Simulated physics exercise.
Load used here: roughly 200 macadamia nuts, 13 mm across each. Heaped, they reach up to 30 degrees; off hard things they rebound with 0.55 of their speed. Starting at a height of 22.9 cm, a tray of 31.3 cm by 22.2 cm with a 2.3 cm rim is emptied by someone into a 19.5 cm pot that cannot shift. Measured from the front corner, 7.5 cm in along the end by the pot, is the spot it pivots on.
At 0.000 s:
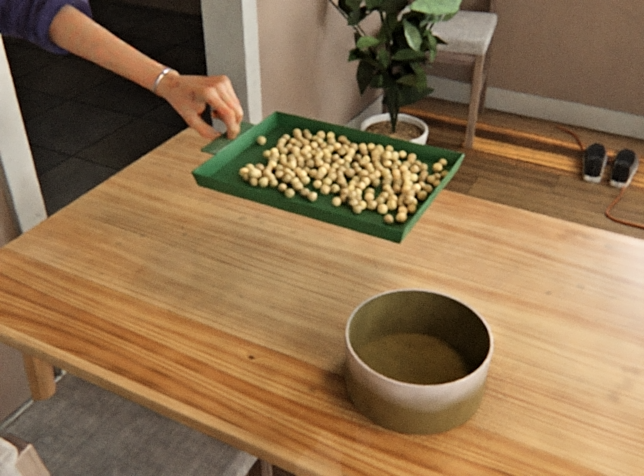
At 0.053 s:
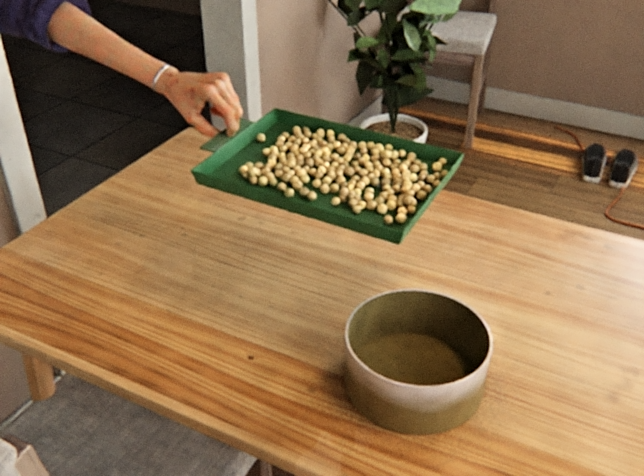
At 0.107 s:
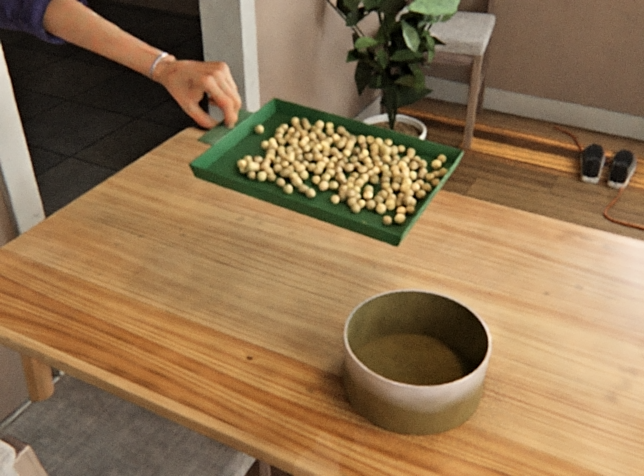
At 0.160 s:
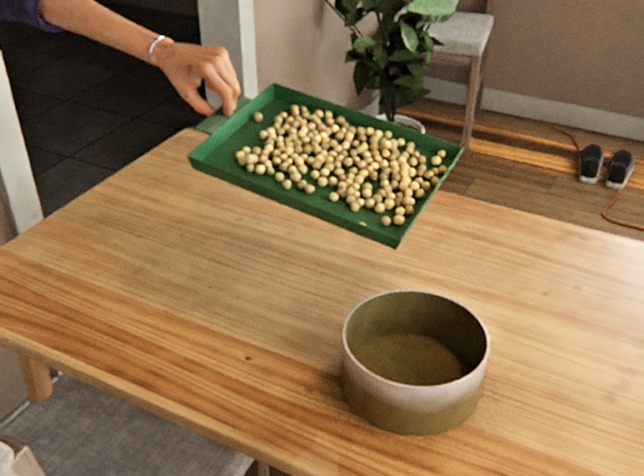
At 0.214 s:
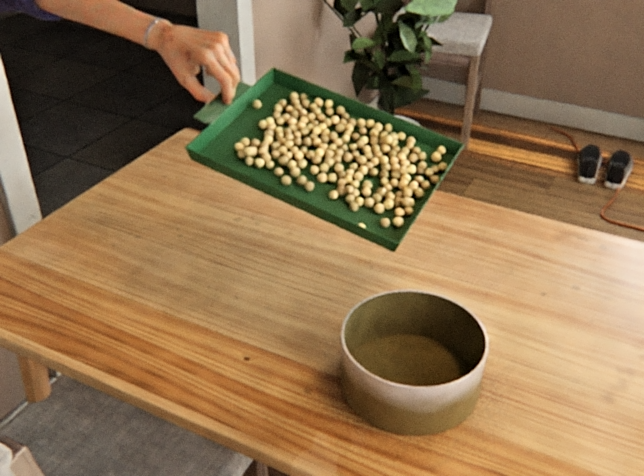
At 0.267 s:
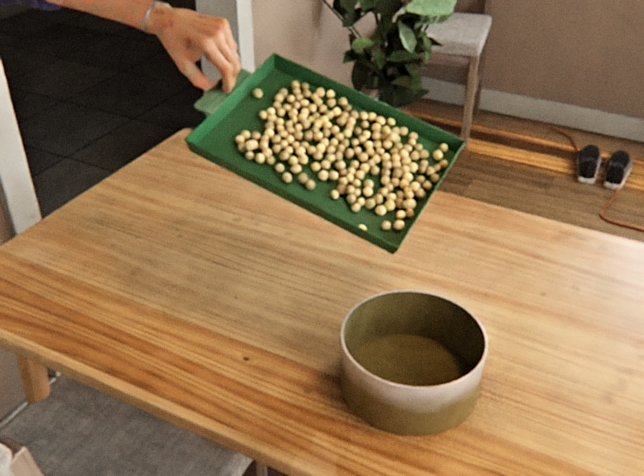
Green tray of round, pale brown nuts tilting down toward the right above a wooden table, a hand gripping its left end.
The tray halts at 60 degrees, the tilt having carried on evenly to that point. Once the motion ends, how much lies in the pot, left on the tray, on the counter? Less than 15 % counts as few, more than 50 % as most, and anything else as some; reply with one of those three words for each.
Here it is: Pot: Some, tray: Most, counter: Few.
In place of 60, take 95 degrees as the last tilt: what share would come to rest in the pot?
That would give about 100 per cent.
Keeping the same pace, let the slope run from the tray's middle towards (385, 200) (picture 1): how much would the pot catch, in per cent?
Estimate: Some 25 per cent.
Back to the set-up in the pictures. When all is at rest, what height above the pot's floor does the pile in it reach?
Some 1.5 cm above the floor.
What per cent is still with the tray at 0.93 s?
Value: About 90%.
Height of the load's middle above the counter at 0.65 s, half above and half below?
I'd put it near 28 cm.
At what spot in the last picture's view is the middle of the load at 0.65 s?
Approximately (374, 178) in the last view.
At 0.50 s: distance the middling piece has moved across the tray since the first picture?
About 7 cm.
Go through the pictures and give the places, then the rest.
In the first picture, tray tilt 0 degrees, front corners at (197, 171) and (401, 228); middle of the pieces at (341, 171); pot at (419, 334).
In the second picture, tray tilt 1 degrees, front corners at (196, 169) and (400, 229); middle of the pieces at (341, 170).
In the third picture, tray tilt 4 degrees, front corners at (194, 164) and (399, 232), lowest corner right front; middle of the pieces at (340, 165).
In the fourth picture, tray tilt 9 degrees, front corners at (192, 155) and (398, 236), lowest corner right front; middle of the pieces at (339, 159).
In the fifth picture, tray tilt 14 degrees, front corners at (191, 147) and (397, 239), lowest corner right front; middle of the pieces at (339, 153).
In the sixth picture, tray tilt 19 degrees, front corners at (191, 139) and (397, 243), lowest corner right front; middle of the pieces at (340, 149); pot at (414, 335). Its pace works out near 90 degrees a second.
After 0.50 s, tilt 40 degrees; the tray holds 100 %, the pot 0 %.
Then, at 0.65 s, tilt 54 degrees; the tray holds 100 %, the pot 0 %.
After 0.93 s, tilt 60 degrees; the tray holds 90 %, the pot 5 %.
In the end, at 2.5 s, pot 35 %, tray 60 %, counter 0 %.
